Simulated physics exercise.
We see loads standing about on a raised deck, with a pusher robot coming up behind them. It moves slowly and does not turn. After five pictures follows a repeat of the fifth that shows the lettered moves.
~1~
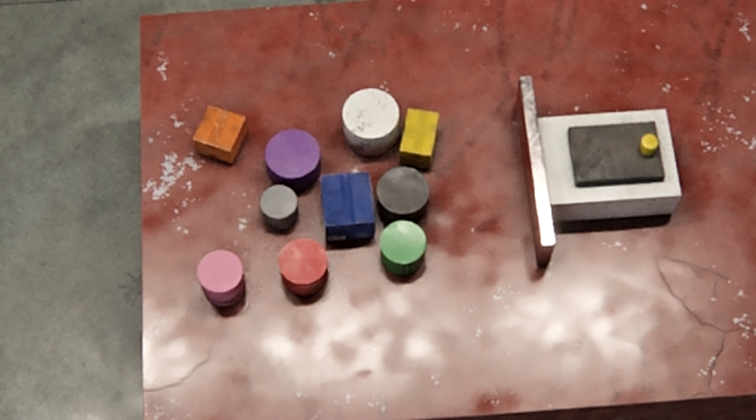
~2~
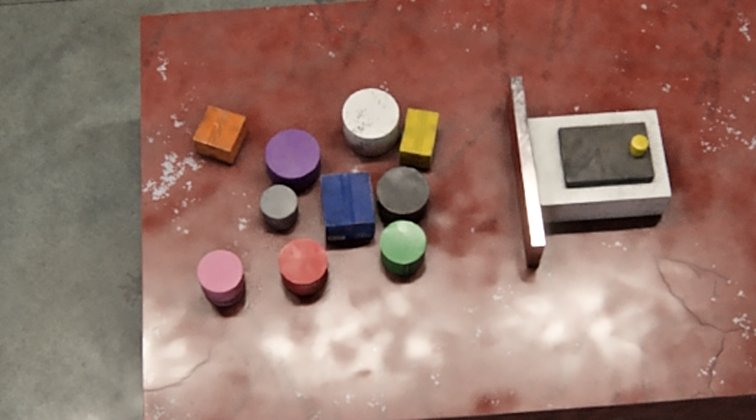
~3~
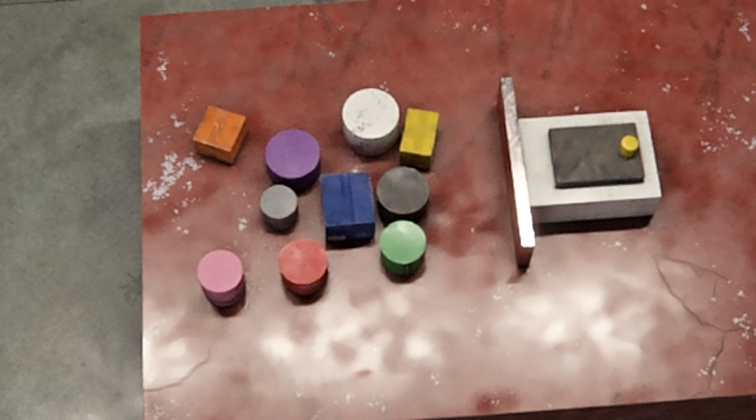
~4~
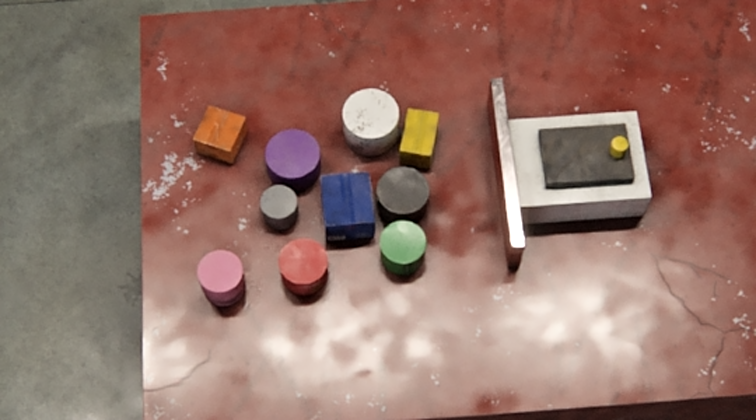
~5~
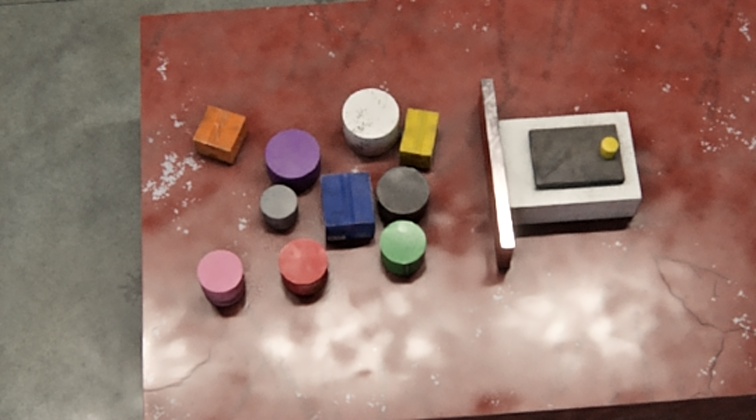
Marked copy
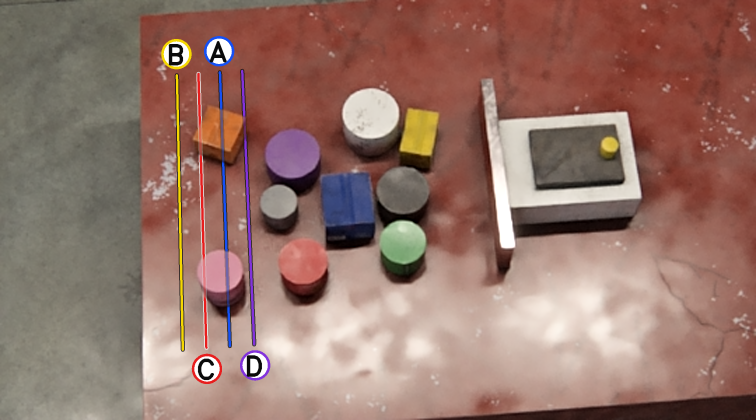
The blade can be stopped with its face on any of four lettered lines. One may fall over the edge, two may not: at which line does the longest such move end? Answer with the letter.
As far as mark A.
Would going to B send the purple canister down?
Yes.
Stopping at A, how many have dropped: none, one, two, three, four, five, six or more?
By then, one.
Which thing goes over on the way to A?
The grey canister goes over.
On the marked copy, A at (225, 203); B at (180, 206); C at (202, 205); D at (248, 201).
With A. Early on, robot (472, 163); grey canister (272, 210); white canister (328, 125).
Further on, robot (373, 170); grey canister (181, 238); pink pail (205, 285).
At the end, robot (299, 175); grey canister over the edge; blue box (152, 235); one fallen.
As for the rest, B drops three; C drops two; D is within the limit but short.
